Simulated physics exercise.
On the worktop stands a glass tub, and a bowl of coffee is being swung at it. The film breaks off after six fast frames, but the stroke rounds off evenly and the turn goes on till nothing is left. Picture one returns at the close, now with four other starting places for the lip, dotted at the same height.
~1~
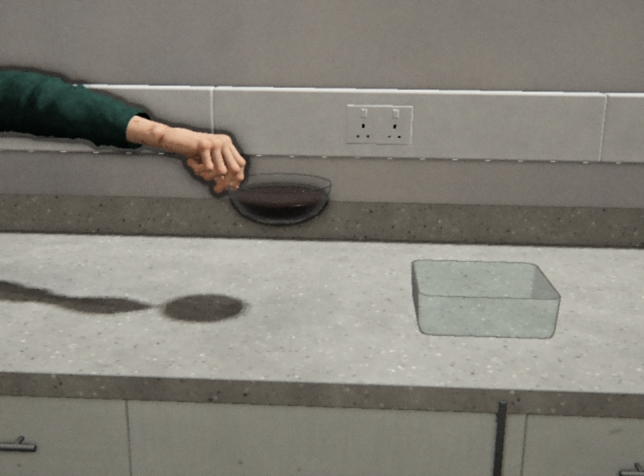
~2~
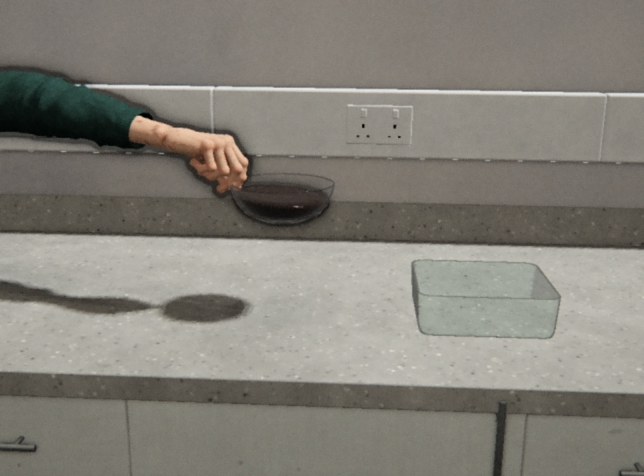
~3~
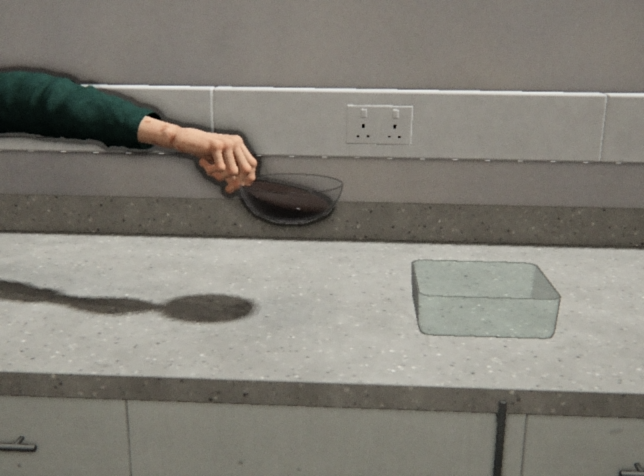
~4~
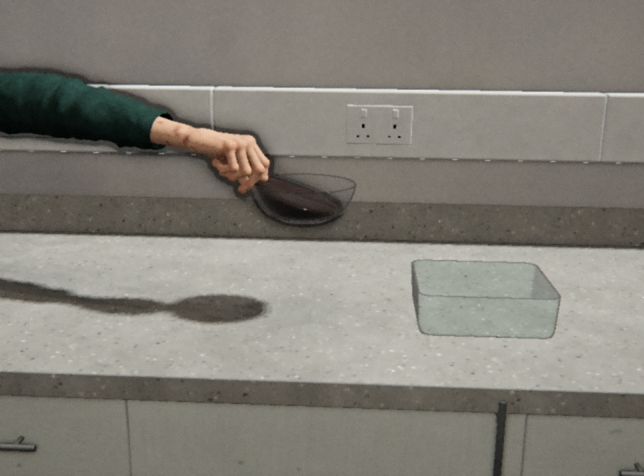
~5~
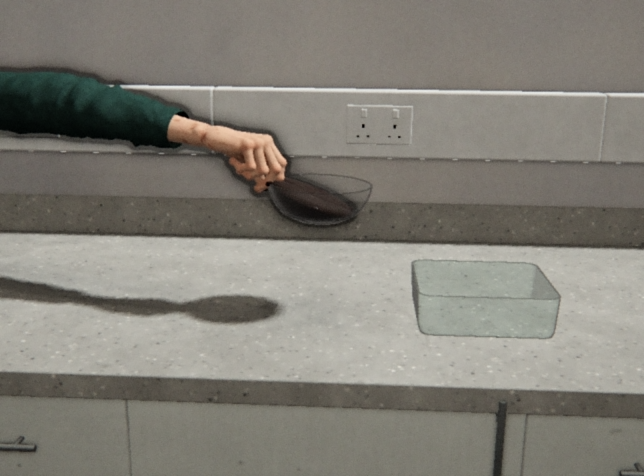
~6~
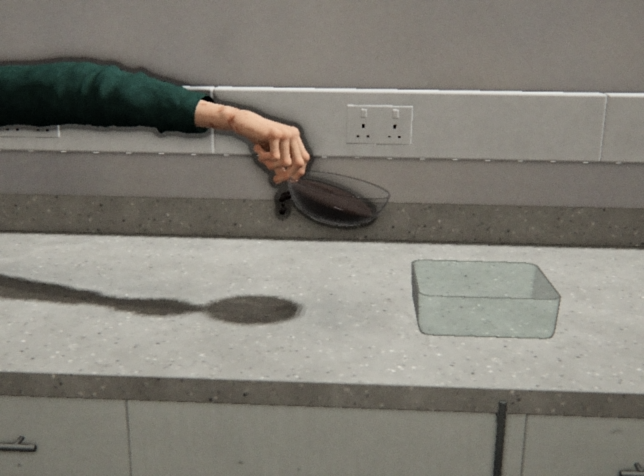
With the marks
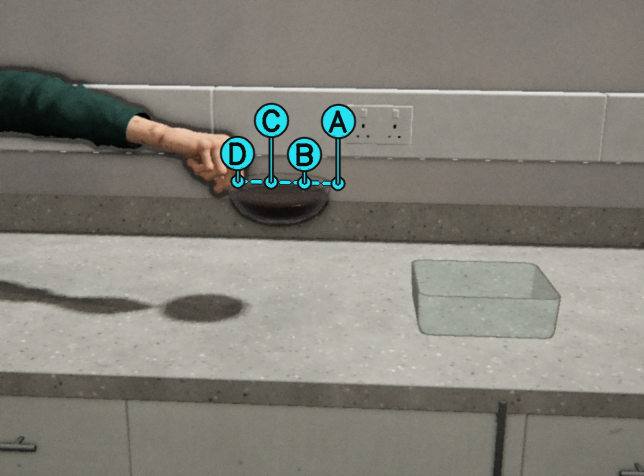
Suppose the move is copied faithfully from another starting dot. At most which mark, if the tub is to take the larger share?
I would pick spot B.
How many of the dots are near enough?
Two of the four.
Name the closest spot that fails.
C.
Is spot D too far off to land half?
Yes, that goes wrong.
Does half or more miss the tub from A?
No, not at all.
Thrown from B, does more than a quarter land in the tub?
Yes, it does.
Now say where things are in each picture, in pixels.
In the first picture, upright, lip at (330, 183); tub from (418, 333) to (554, 337); nothing has left yet.
In the second picture, upright, lip at (333, 183); nothing has left yet.
In the third picture, upright, lip at (341, 183); nothing has left yet.
In the fourth picture, upright, lip at (354, 183); coffee is over the rim, down to (255, 181).
In the fifth picture, upright, lip at (371, 185); coffee is over the rim, down to (267, 189).
In the sixth picture, tipped about 11°, lip at (389, 194); coffee is over the rim, down to (283, 212).
On the marked copy, A at (338, 183); B at (304, 182); C at (271, 182); D at (237, 181).
For spot A, about 70 % lands in the tub, 8 % falls short and 22 % goes beside or beyond.
For spot B, about 62 % lands in the tub, 25 % falls short and 13 % goes beside or beyond.
For spot C, about 25 % lands in the tub, 69 % falls short and 6 % goes beside or beyond.
For spot D, about 0 % lands in the tub, 98 % falls short.
